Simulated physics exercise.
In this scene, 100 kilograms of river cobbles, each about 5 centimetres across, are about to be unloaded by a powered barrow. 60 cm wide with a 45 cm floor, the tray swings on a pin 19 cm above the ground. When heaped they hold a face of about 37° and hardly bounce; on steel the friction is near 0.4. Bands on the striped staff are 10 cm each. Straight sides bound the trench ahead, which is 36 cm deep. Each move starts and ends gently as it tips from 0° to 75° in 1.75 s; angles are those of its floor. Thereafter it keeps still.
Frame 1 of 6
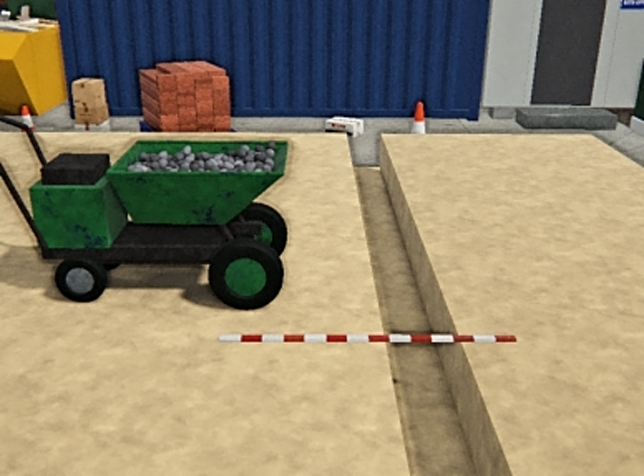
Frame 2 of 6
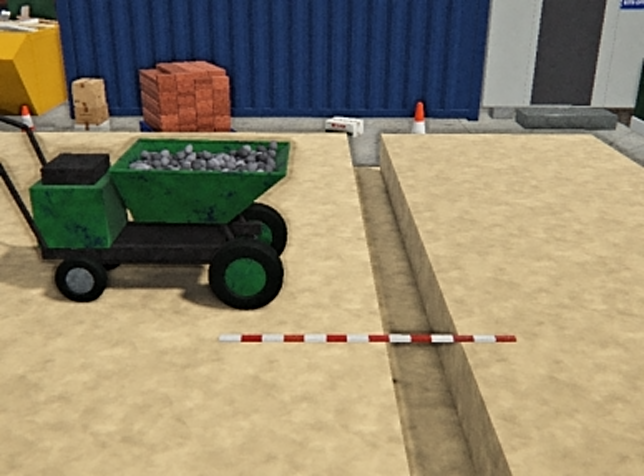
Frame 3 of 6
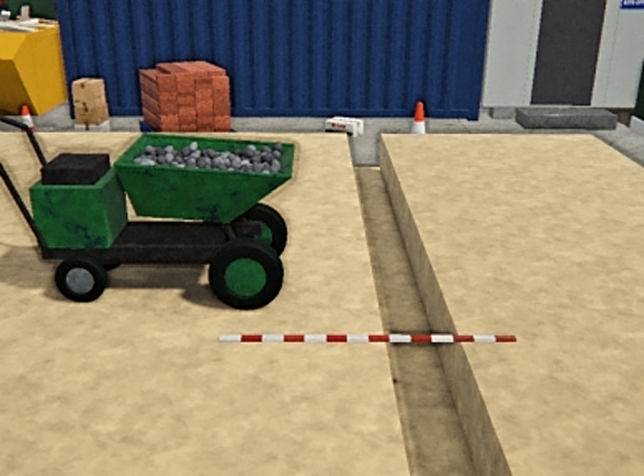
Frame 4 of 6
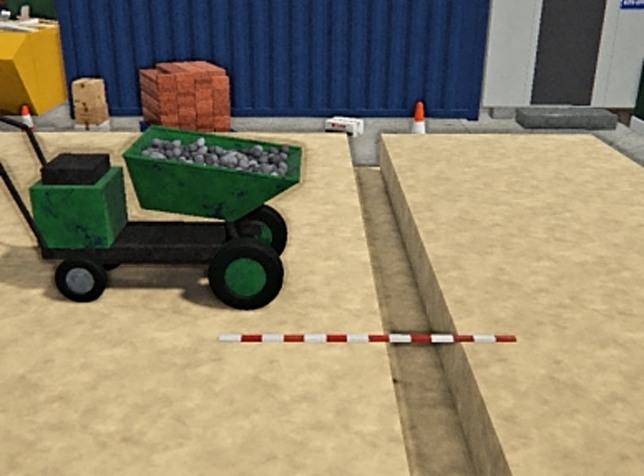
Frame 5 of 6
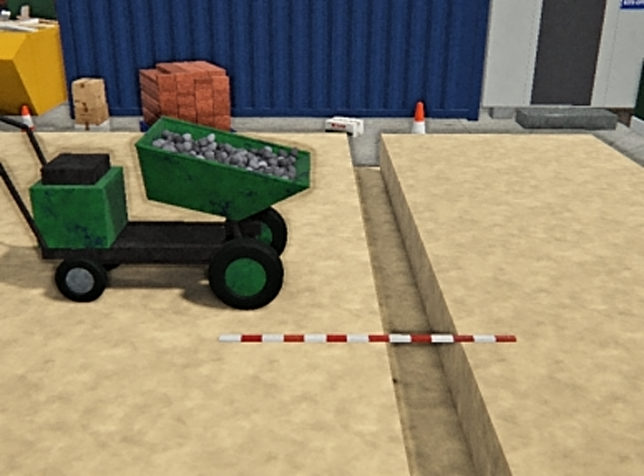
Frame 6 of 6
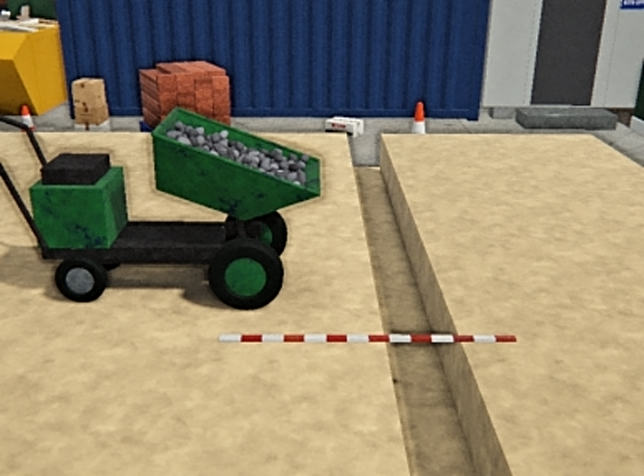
On a sandy yard seen from slightly above and side-on, a narrow straight trench runs away from the viewer toward a blue corrugated container. At left stands a green powered barrow with black wheels and a tray of grey stones, near stacked red bricks, while a red-and-white staff lies across the trench. The barrow stays put as its tray gradually tilts, the rear rising and the front lip lowering rightward, with the camera still.
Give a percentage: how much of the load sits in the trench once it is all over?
99 %.
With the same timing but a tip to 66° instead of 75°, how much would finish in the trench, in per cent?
About 100%.
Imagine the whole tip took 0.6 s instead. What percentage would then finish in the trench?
Then roughly 95 percent.
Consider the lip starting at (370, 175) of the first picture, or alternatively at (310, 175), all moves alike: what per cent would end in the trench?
The first start gives about 25 per cent, the second about 100.
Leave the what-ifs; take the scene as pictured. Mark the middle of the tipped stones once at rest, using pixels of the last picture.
Middle at around (407, 329), I'd say.
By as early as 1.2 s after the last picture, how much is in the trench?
Roughly 75% by that time.
Then, 0.7 s after the last picture the floor is at 63°, 97 % in the tray, 3 % short of the trench; the foremost stones are at (374, 249).
Then, 1.2 s after the last picture the floor is at 75°, 19 % in the tray, 5 % short of the trench, 75 % in the trench; the foremost stones are at (433, 333).
Then, 1.6 s after the last picture the floor is at 75°, 0 % in the tray, 2 % short of the trench, 97 % in the trench; the foremost stones are at (432, 329).
Then, 3.6 s after the last picture the floor is at 75°, 0 % in the tray, 1 % short of the trench, 99 % in the trench; the foremost stones are at (433, 329).
